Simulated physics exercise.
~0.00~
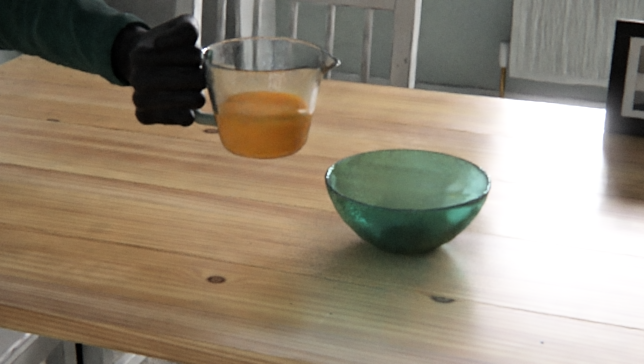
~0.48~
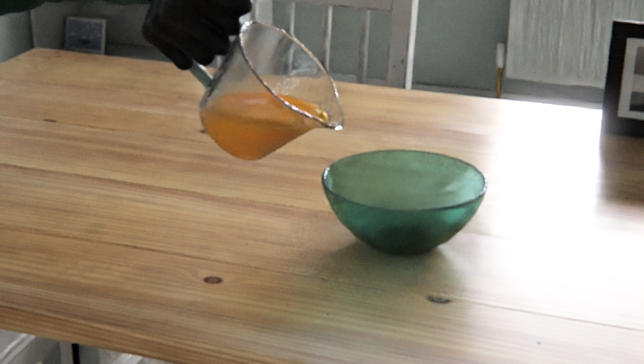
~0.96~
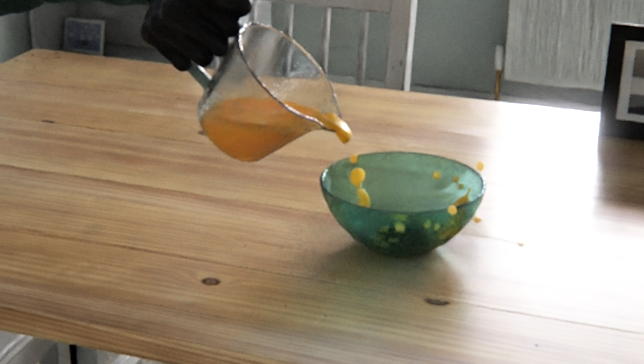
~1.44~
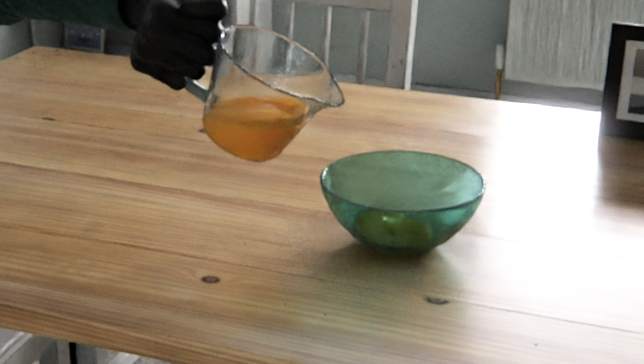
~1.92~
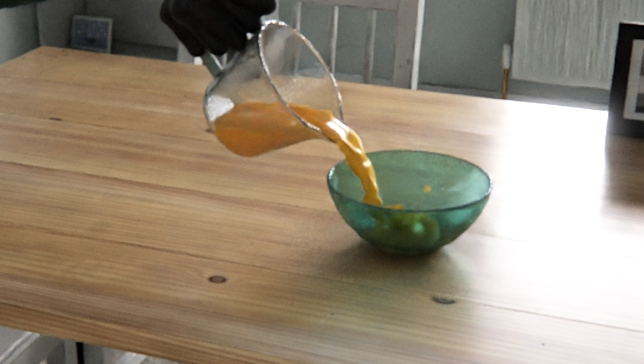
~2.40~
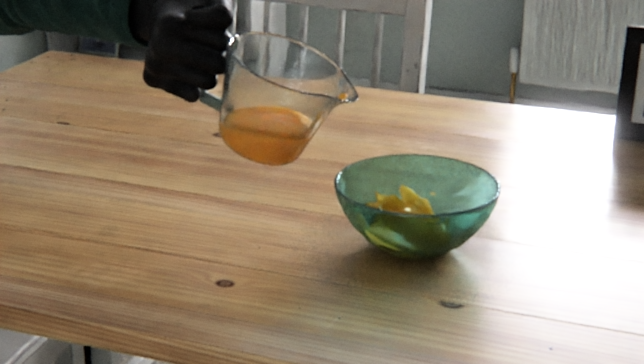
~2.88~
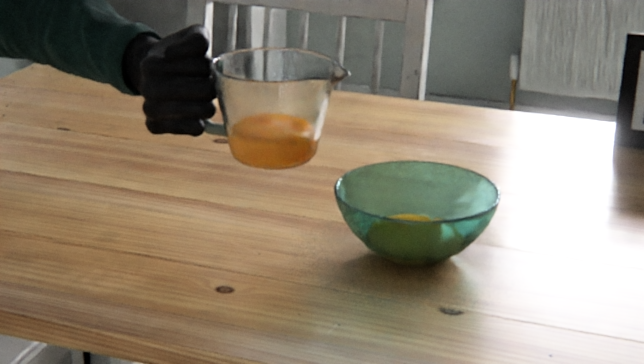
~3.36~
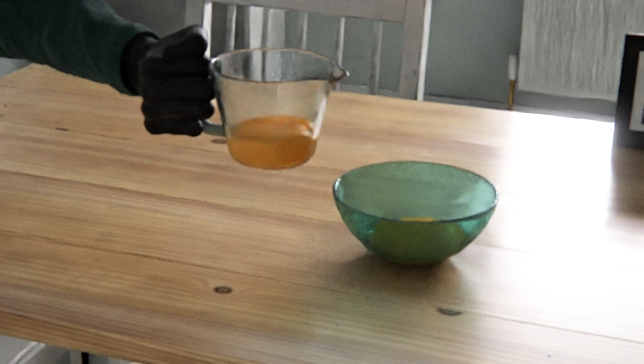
The footage shows a gloved hand tipping a clear jug of orange juice over a green bowl on a wooden table, pouring some, easing back, pouring again, then levelling the jug, which still holds juice, while a little sits in the bowl.
